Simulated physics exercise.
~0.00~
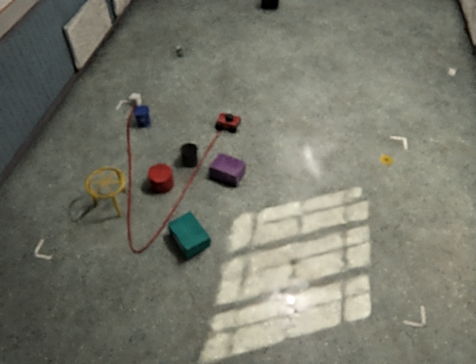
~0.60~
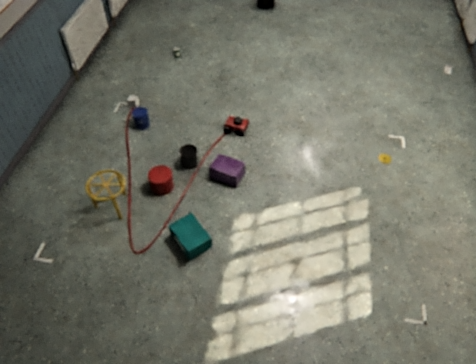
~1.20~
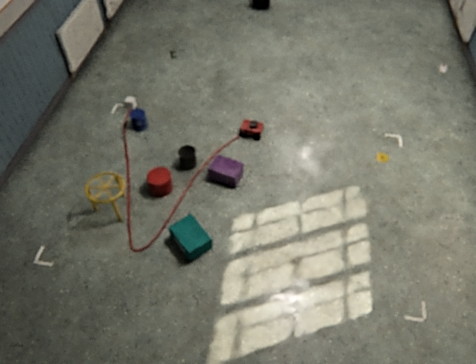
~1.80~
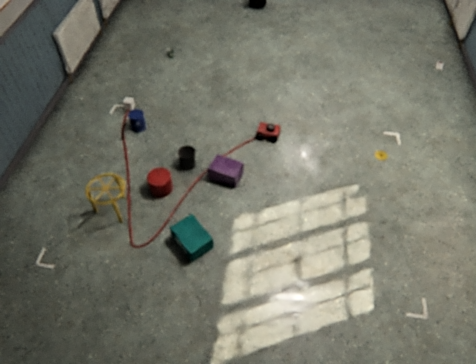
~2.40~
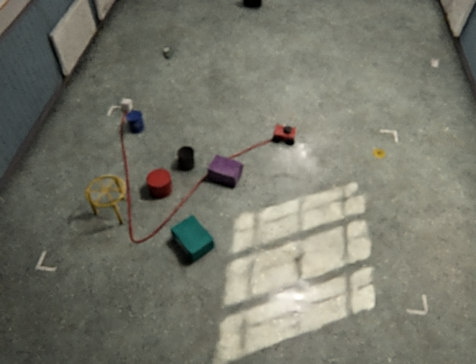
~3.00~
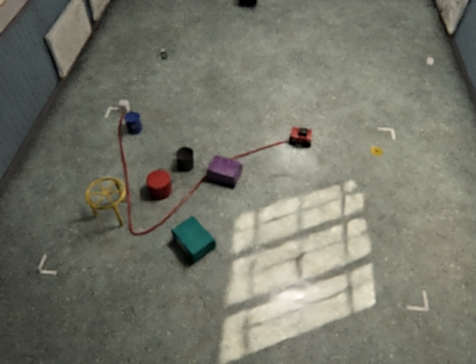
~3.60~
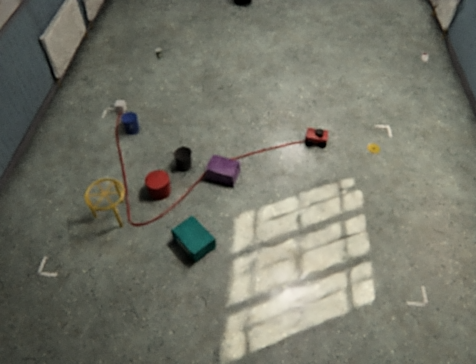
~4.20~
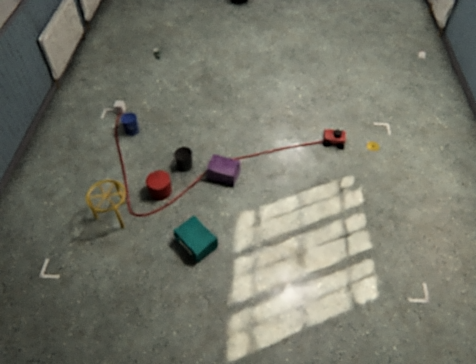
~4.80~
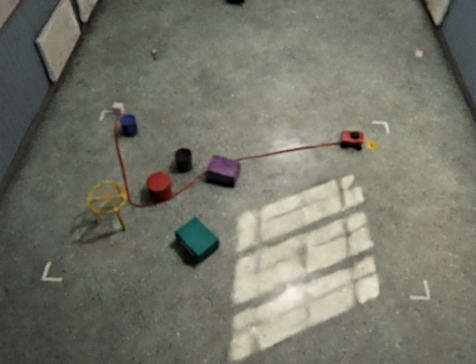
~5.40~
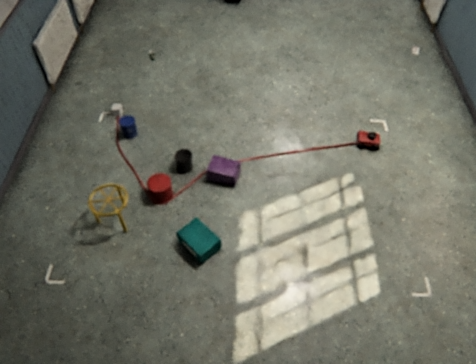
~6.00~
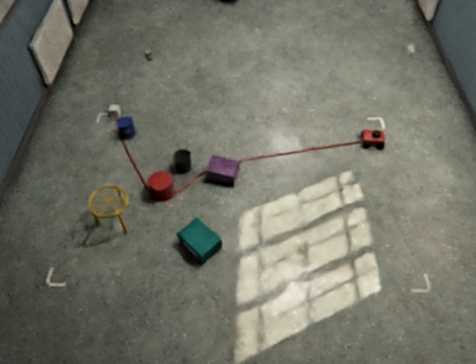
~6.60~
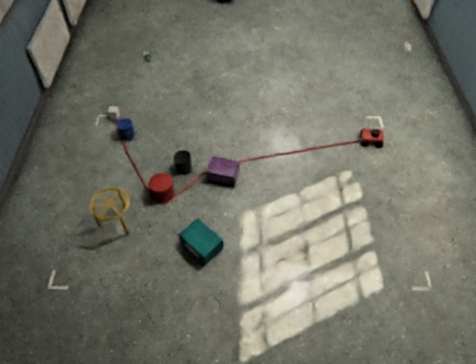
Small red cart pulling a red lead rightward across a grey floor, the loop tightening against the red tub before the cart stops.
